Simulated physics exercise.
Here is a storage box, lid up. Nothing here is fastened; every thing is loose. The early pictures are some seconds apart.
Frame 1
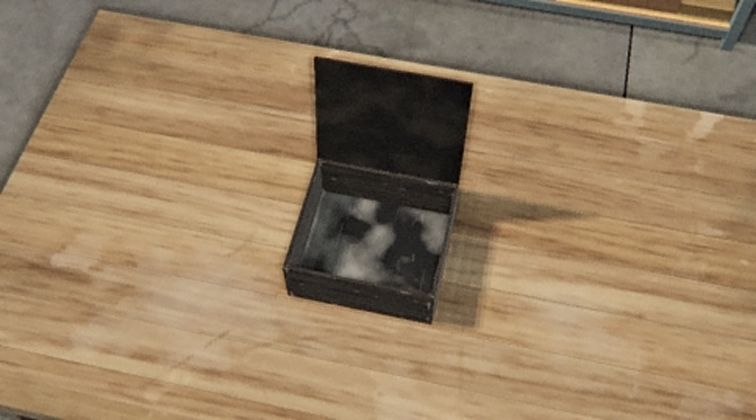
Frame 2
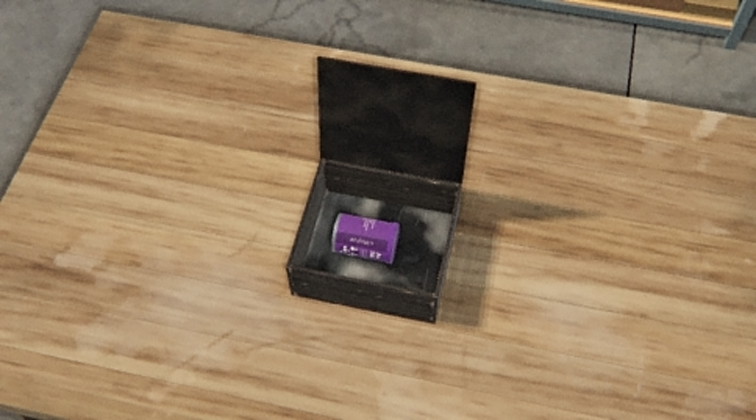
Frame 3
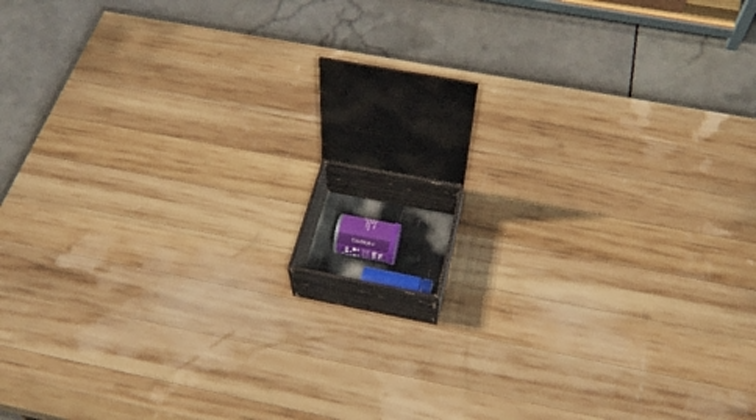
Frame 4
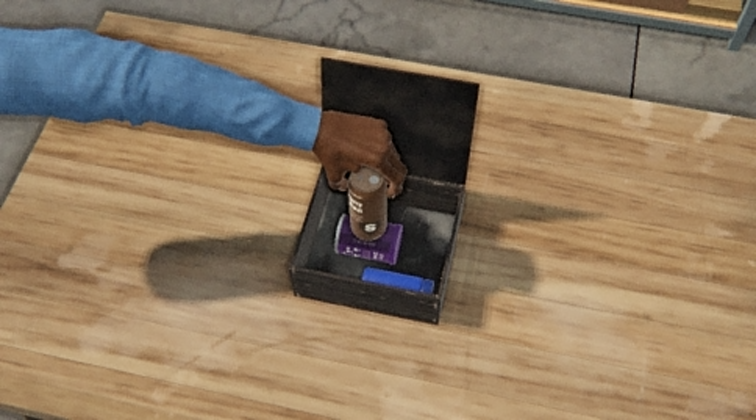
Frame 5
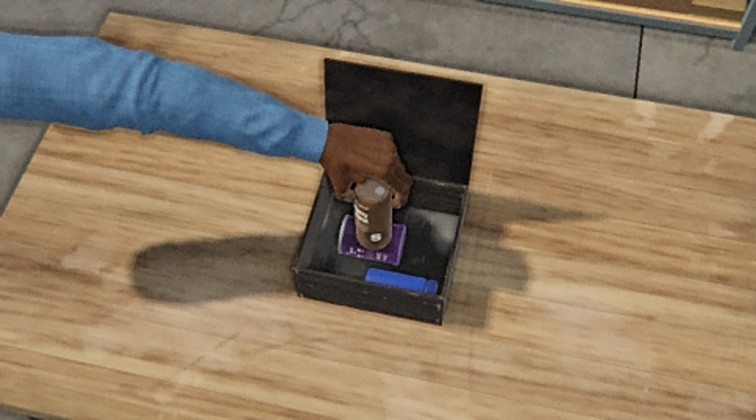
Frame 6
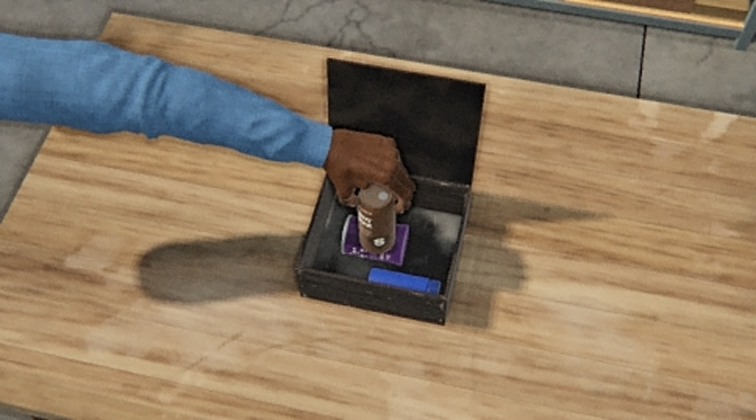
A purple item appeared in the open black box on the wooden table, then a blue one, before a blue-sleeved arm reached in from the left and lowered a brown can slightly over the purple item.
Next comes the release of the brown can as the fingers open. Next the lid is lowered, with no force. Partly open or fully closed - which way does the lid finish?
Partly open.
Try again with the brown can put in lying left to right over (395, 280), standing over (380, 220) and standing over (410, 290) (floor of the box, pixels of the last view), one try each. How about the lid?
Try 1: Lid goes down; try 2: Lid stays raised; try 3: Lid goes down.
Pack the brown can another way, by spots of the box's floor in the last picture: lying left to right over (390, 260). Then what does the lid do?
The lid settles shut this time.
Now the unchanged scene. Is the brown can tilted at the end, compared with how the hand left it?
It tips.
Then, 1.10 s later than the last frame, lid starting down; brown can tilted by 42° near (374, 256); purple tin moved about its own width.
Then, 1.90 s later than the last frame, lid 33° above the rim; brown can tilted by 41° near (373, 256); purple tin moved about its own width.
When it is over, lid 17° above the rim; lying over in the box, brown can; moved from the start, purple tin; blue shaker as before. End places, in pixels of the last picture, brown can near (373, 256).
